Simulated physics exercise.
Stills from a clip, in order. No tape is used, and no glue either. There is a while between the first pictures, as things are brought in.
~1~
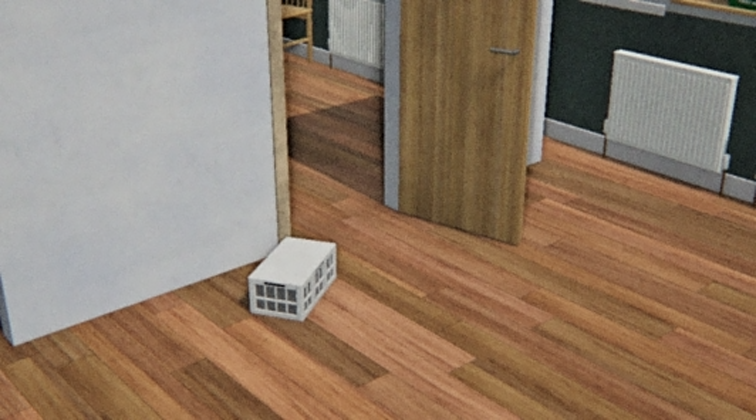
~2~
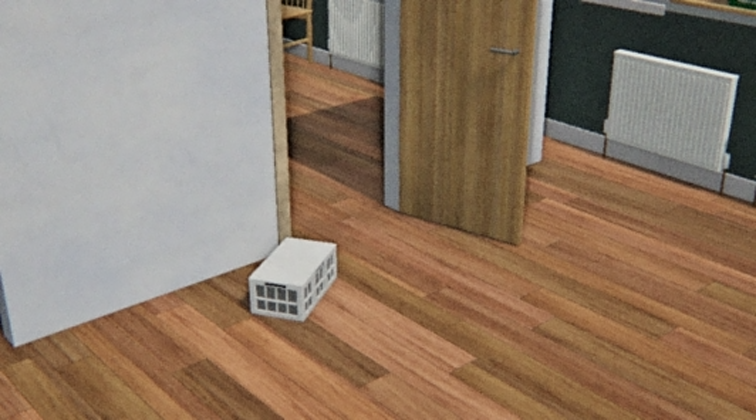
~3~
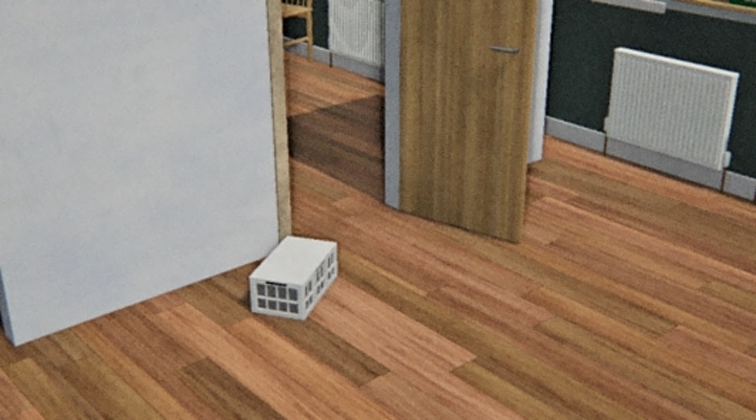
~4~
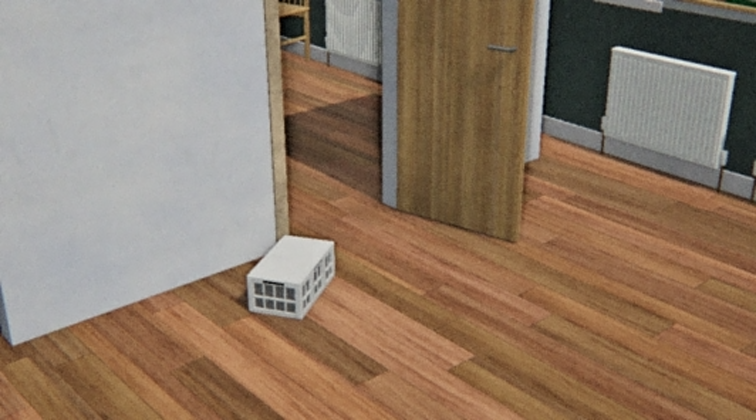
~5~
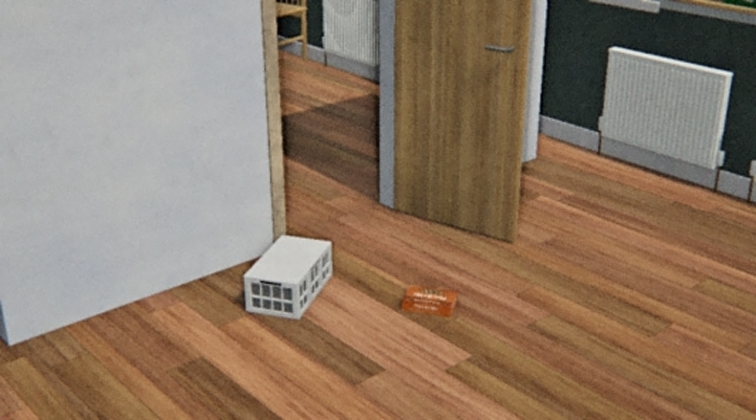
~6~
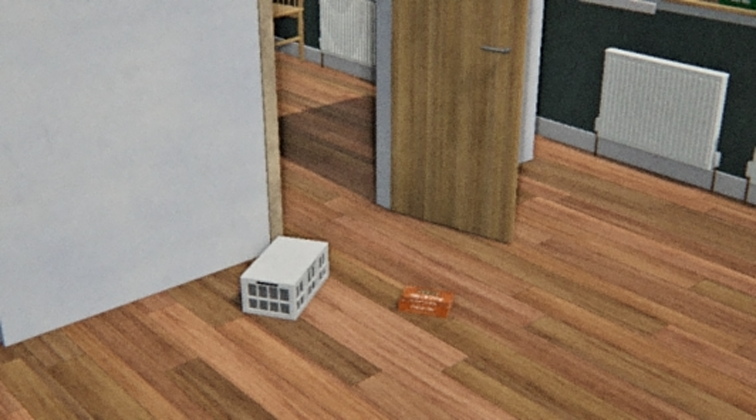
Orange packet appearing on the wooden floor to the right of a still white crate, near a wide-open door.
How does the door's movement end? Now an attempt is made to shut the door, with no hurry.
My prediction is that the door will travel its full swing.
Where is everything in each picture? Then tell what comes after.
In the first frame, door wide open and still; white crate (294, 277).
In the second frame, door wide open and still; white crate (295, 278).
In the third frame, door wide open and still; white crate (295, 276).
In the fourth frame, door wide open and still; white crate (293, 276).
In the fifth frame, door wide open and still; white crate (290, 276).
In the sixth frame, door wide open and still; orange packet (426, 302); white crate (287, 277).
Then, 0.90 s later than the last frame, door at 71°.
Then, 1.60 s later than the last frame, door at 33°.
When it is over, door at 0°; both as before. End places, in pixels of the last picture, orange packet near (426, 302).
